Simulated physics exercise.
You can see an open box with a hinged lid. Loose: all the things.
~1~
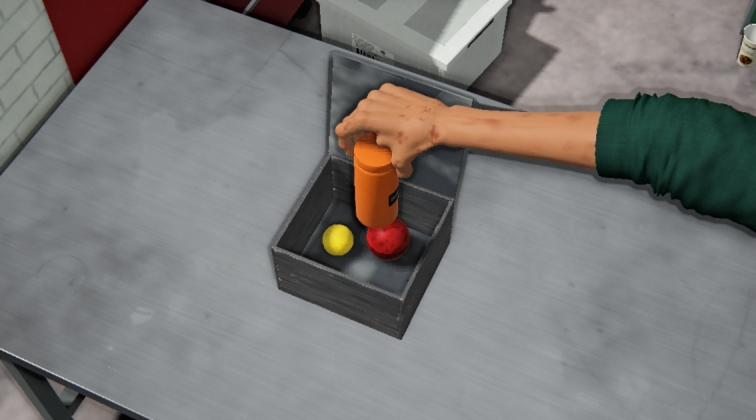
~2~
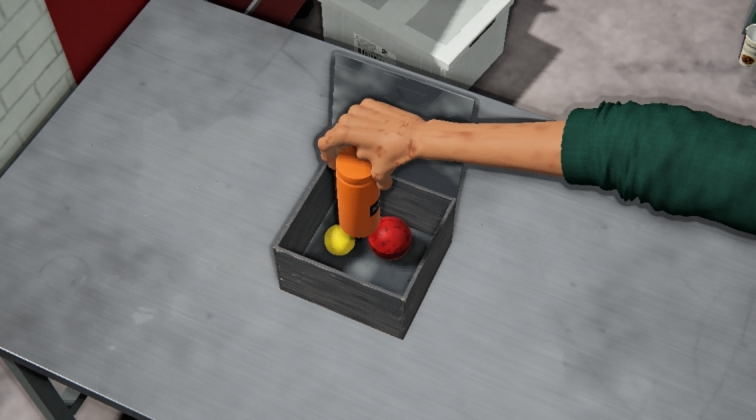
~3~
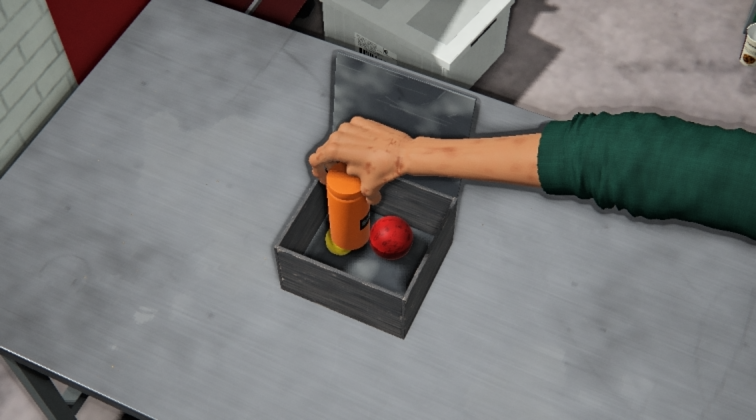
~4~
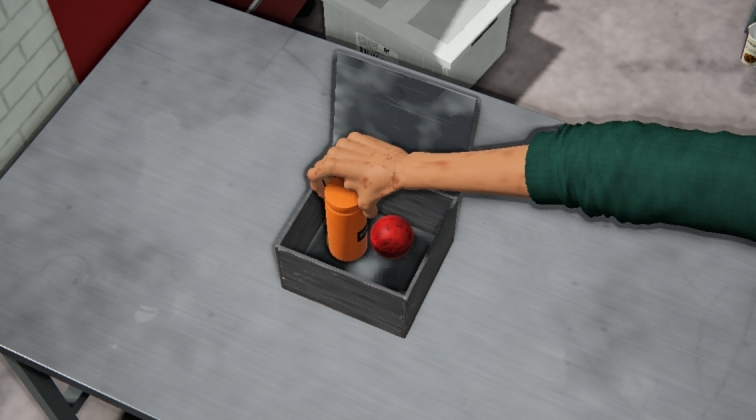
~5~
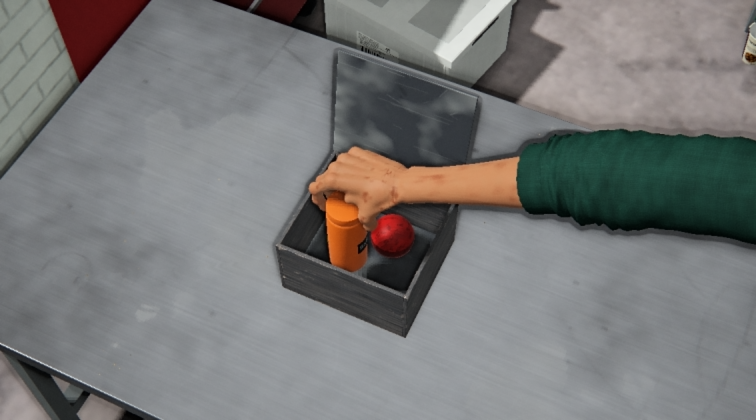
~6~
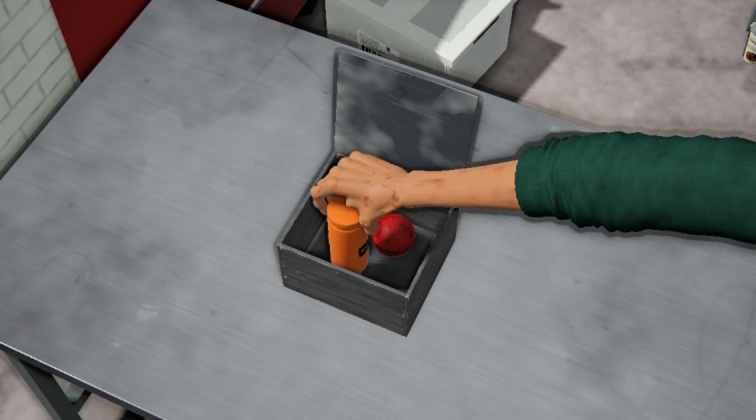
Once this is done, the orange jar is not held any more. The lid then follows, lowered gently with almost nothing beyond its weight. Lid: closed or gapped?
Gapped.
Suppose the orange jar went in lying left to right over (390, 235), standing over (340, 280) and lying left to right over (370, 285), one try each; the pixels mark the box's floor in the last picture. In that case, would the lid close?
First try: It comes fully down; second try: It gets propped open; third try: It comes fully down.
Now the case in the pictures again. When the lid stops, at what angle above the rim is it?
Around 12 degrees.
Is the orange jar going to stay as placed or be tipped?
The orange jar stays as it was set.
Then, 0.90 s past the last view, lid starting down; orange jar displaced about its own width near (350, 253).
Then, 1.50 s past the last view, lid 62° above the rim; orange jar displaced about its own width near (350, 253).
Then, 1.80 s past the last view, lid 32° above the rim; orange jar displaced about its own width near (350, 253).
Then, 3.10 s past the last view, lid 12° above the rim; orange jar displaced about its own width near (350, 253).
Finally, lid 12° above the rim; moved from the start, orange jar; the other 2 still in place. Final places as the last picture's camera would see them, orange jar near (349, 254).
